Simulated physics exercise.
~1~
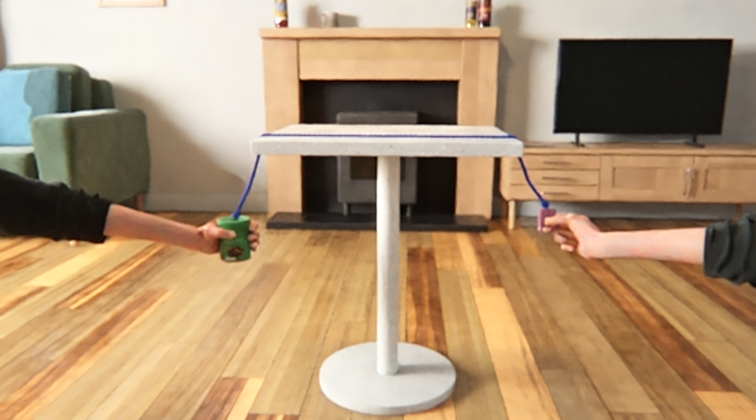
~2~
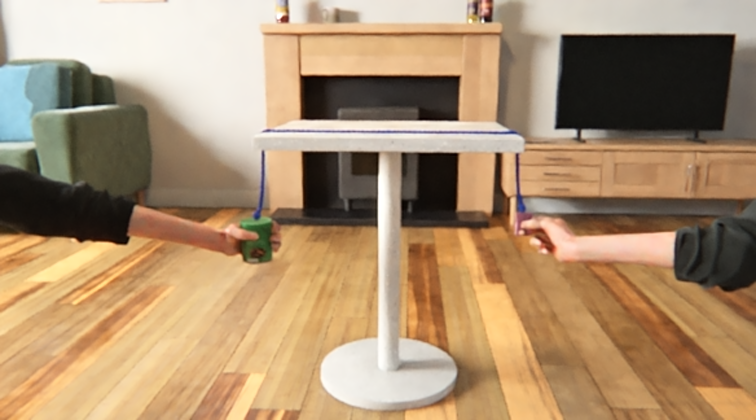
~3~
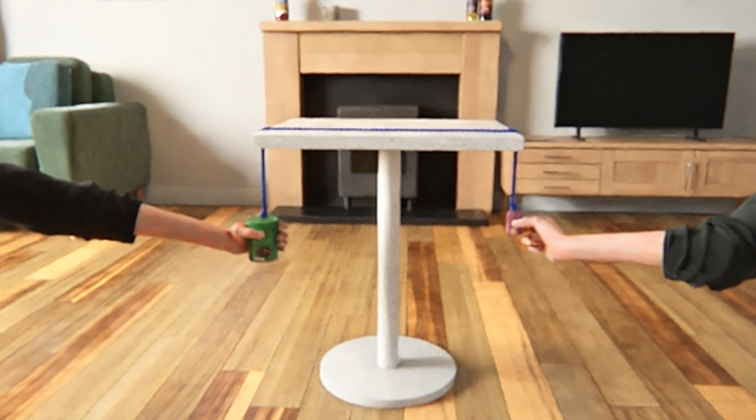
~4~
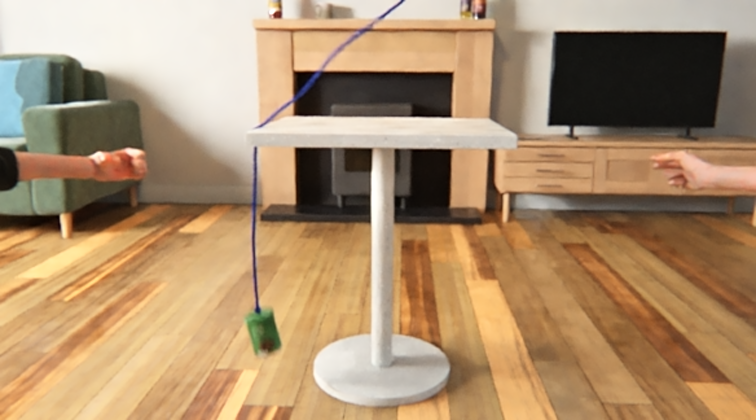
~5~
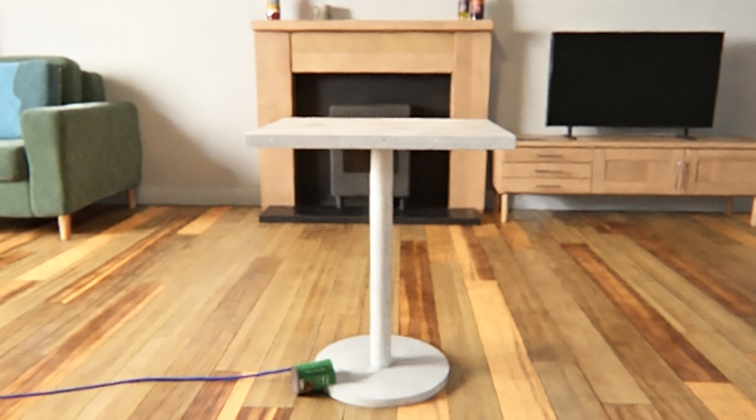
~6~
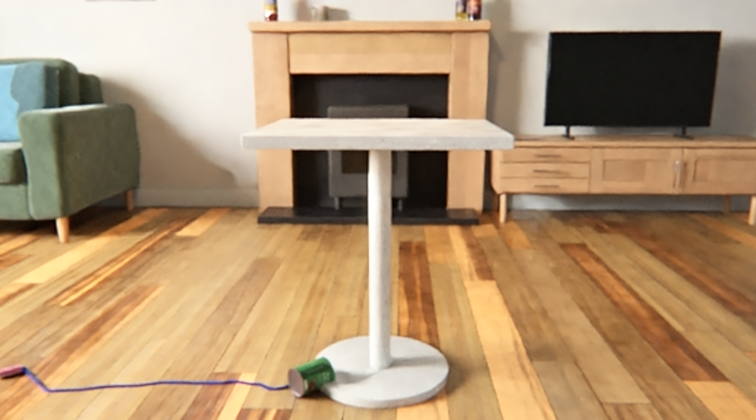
In a living room, two hands held a green tin and a small matchbox on a blue cord draped across a pale table, then let go. The tin dropped on the left, the cord whipped up and over after it, and both ended on the floor.
